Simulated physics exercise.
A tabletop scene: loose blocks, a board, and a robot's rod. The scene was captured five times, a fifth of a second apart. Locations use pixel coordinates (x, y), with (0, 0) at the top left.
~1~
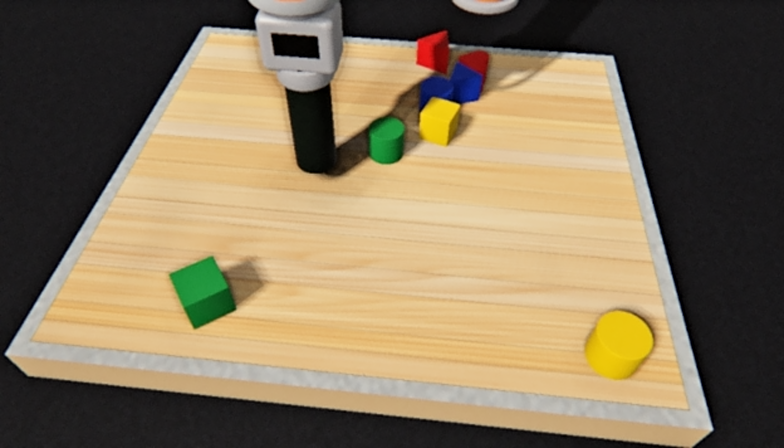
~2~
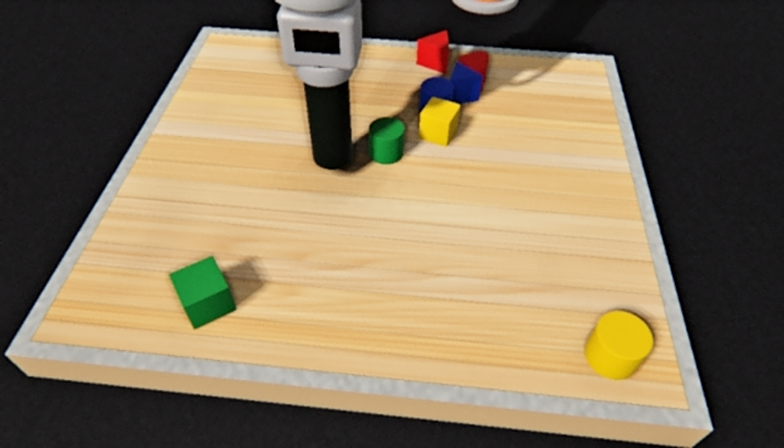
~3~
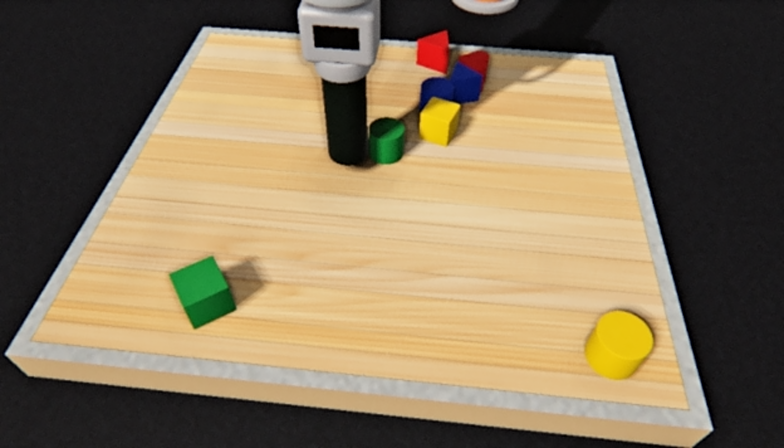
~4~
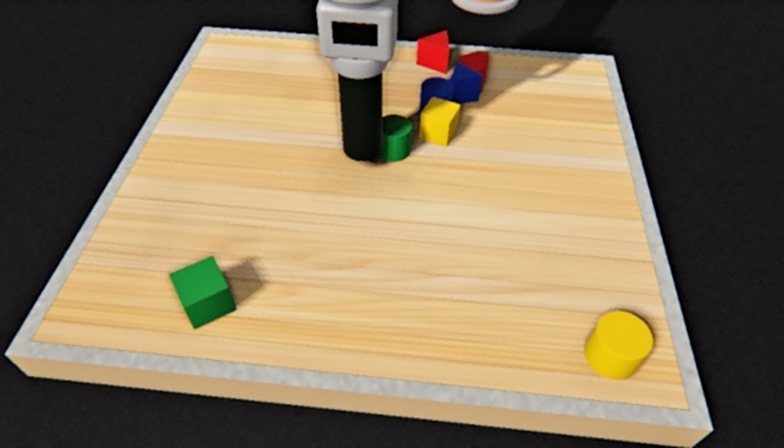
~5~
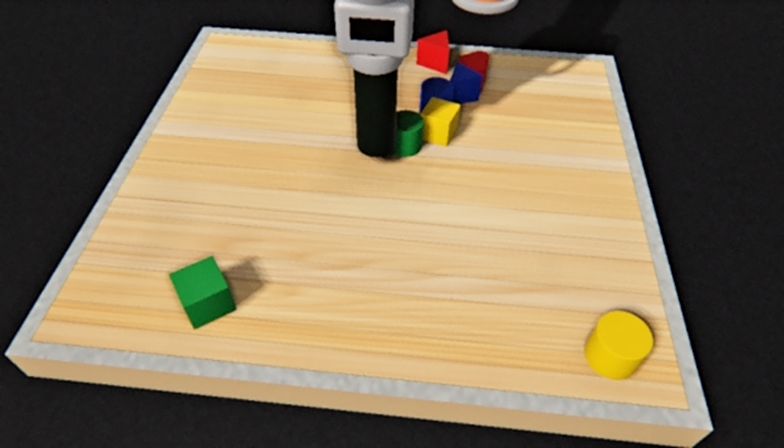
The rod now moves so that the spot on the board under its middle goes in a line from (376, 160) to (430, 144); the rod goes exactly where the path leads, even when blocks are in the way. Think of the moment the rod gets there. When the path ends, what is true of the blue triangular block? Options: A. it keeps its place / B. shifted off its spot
The answer is B.
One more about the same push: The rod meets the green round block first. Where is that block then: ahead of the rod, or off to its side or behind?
It is still in front.
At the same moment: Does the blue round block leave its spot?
It seems so.
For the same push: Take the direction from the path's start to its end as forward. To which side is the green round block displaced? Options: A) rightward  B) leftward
B - leftward.
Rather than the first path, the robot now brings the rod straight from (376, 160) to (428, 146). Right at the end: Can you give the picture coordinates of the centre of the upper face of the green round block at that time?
It should be at about (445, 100).
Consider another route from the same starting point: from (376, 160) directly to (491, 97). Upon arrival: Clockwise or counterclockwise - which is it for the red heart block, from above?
Verdict: Counterclockwise.
What follows on the original path. Halfway along, rod at (404, 137); green round block at (428, 109); blue round block at (438, 84); yellow square at (458, 102), turned 40° clockwise.
At the end, rod at (431, 129); green round block at (446, 99); blue round block at (439, 79); yellow square at (478, 95), turned 65° clockwise; blue triangular block at (463, 67), turned 30° clockwise.
